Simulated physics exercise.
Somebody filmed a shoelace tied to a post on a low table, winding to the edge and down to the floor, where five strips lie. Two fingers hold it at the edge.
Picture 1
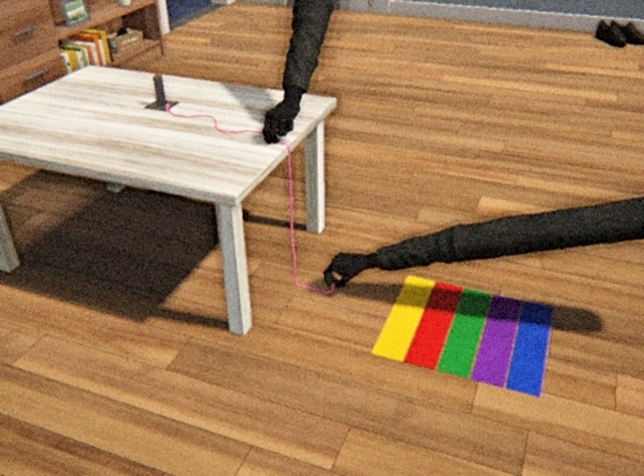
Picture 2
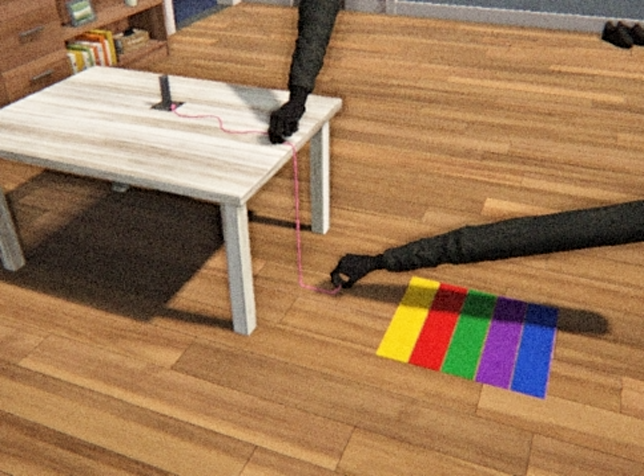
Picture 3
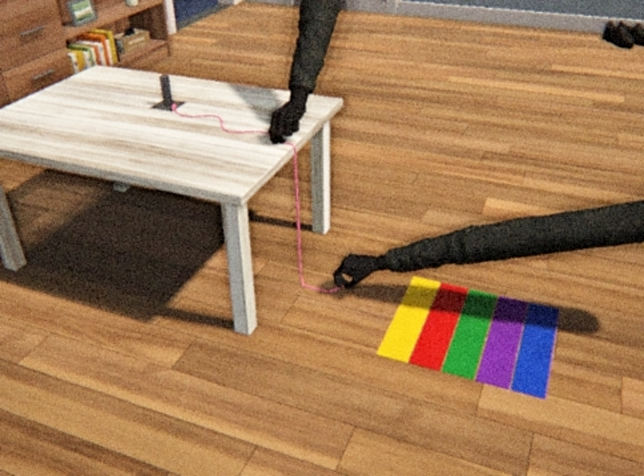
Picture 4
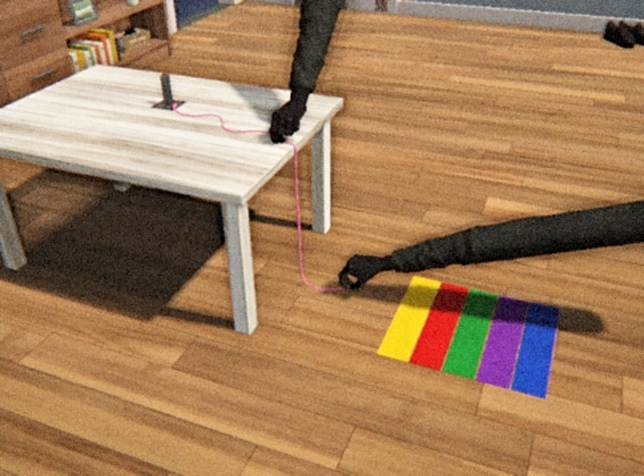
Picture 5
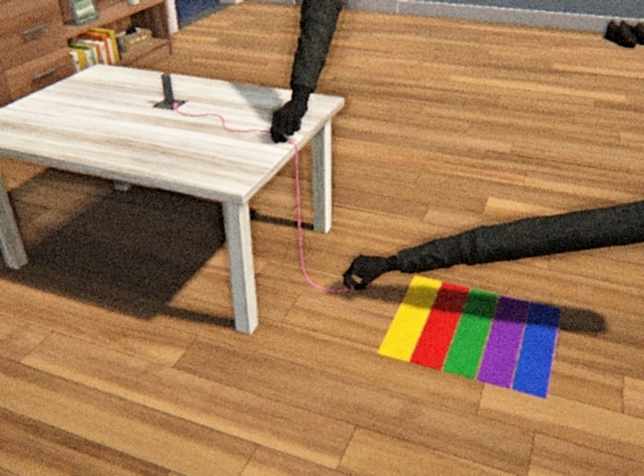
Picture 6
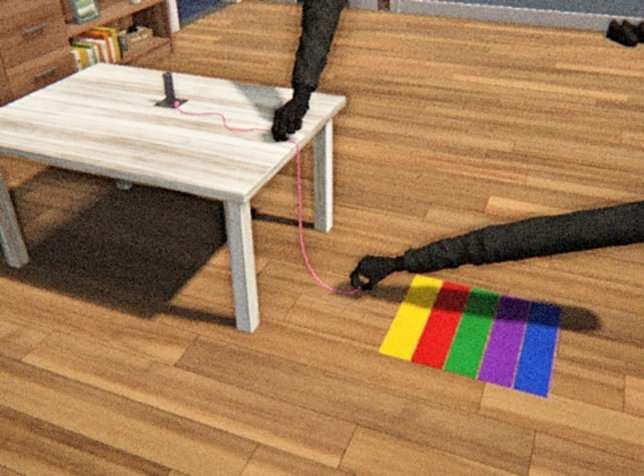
In a room with a wooden floor, a pink string runs from a post on a pale low table to the edge, where one dark hand pins it, and down to a second hand near five coloured strips. The lower hand slides slowly right, drawing the string's end slightly closer to the yellow strip.
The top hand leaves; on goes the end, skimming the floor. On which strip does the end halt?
It halts on the green strip.
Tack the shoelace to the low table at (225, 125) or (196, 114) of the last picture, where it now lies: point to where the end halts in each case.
In that order: (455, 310) and (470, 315).
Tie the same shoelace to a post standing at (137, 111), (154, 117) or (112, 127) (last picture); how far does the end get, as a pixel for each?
Near (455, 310), (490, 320) and (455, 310).
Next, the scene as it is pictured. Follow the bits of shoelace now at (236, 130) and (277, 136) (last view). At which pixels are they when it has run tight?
About (262, 128), and the other about (302, 143).
A little later, end near (418, 301); over yellow.
Next, end near (456, 310); over red.
When it is tight, end near (478, 316); over green. Over green.
